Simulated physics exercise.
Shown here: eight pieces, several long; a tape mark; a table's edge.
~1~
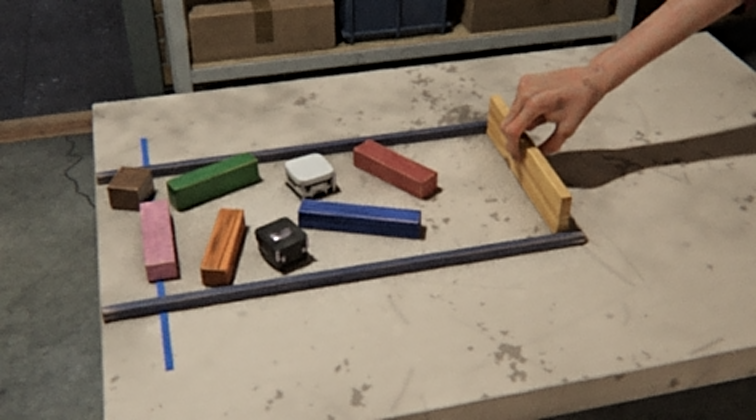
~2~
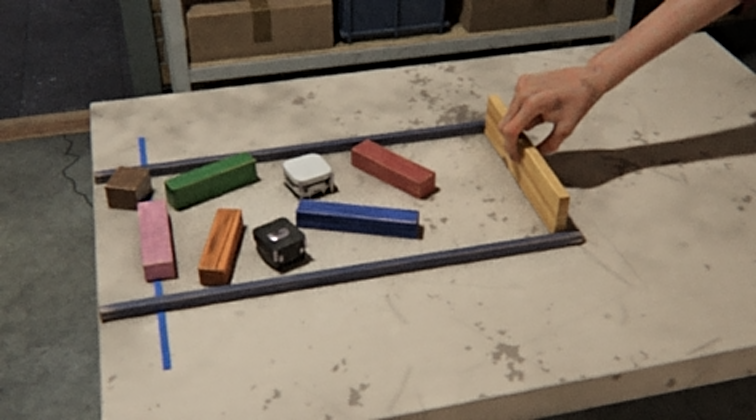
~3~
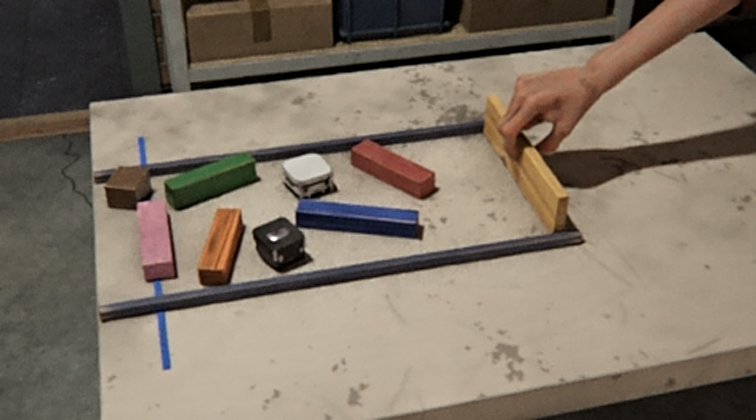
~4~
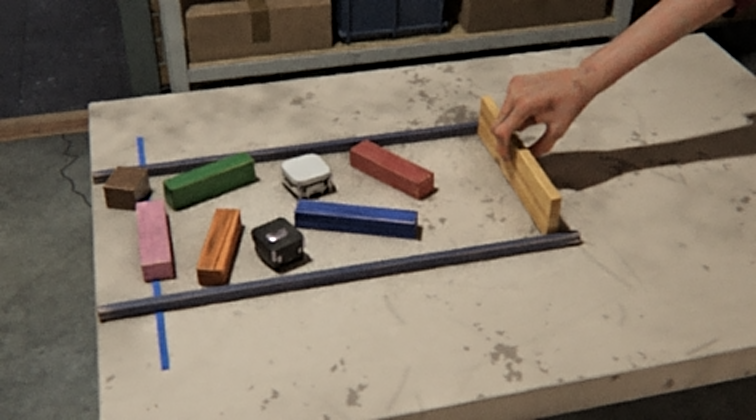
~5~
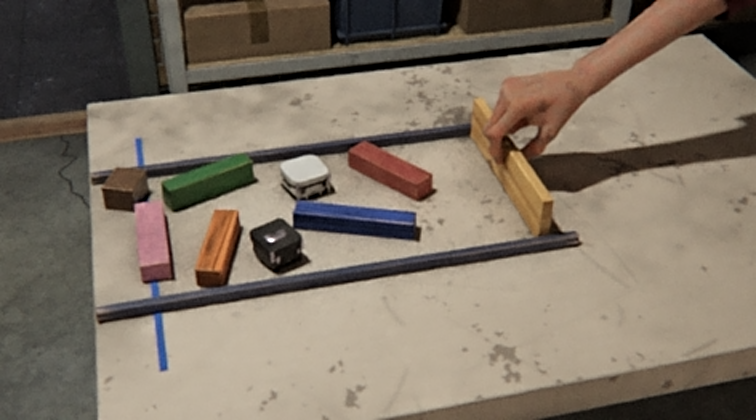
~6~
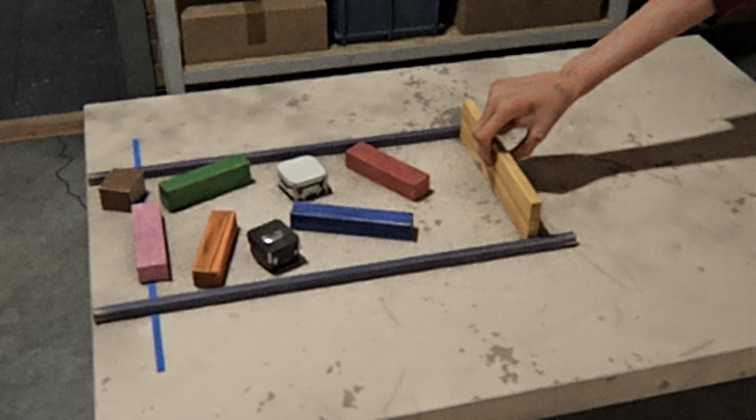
We see a hand holding a yellowish wooden board upright between two dark rails on a table, sliding it slightly left toward several coloured blocks and two small cases, which stay in place near a strip of blue tape.
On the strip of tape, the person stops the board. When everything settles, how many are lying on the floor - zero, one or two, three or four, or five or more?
After the push, three or four have dropped.
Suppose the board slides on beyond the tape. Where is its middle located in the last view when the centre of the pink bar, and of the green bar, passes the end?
The middle is at (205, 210) when it's the pink bar, and at (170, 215) when it's the green bar.
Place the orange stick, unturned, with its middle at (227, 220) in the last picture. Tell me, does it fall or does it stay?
Lab note: It goes off the edge.
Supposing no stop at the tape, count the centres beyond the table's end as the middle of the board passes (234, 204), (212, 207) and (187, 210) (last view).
0; 0; 2.
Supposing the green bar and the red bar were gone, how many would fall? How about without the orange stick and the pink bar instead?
Fallen: 2 in the first try, 2 in the other.
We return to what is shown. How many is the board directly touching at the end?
Contact count: 3.
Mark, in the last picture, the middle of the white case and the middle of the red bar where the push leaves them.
Final pixels, roughly: (93, 212) for the first, (129, 204) for the other.
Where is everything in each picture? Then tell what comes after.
Brown block (131, 188); pink bar (158, 239); orange stick (224, 245); board (526, 162); tape (154, 236), in the first picture.
Pink bar (156, 239); blue stick (358, 219), in the second picture.
Orange stick (221, 245); white case (307, 177), in the third picture.
Brown block (127, 188); green bar (210, 181), in the fourth picture.
Pink bar (152, 240); black case (277, 246), in the fifth picture.
Brown block (123, 190); pink bar (150, 241); orange stick (216, 248); board (497, 167); tape (146, 237), in the sixth picture.
A little later, none off yet; brown block at rest near (123, 190); pink bar at rest near (150, 241); orange stick at rest near (216, 248).
Next, none off yet; brown block at rest near (123, 190); pink bar at rest near (150, 241); orange stick moving near (204, 248).
Later still, none off yet; brown block shifted about its own width near (86, 190); pink bar shifted a little near (91, 253); orange stick shifted about its own width near (131, 268).
When it is over, the number that fall off is three or four; down, green bar, orange stick, pink bar and brown block.
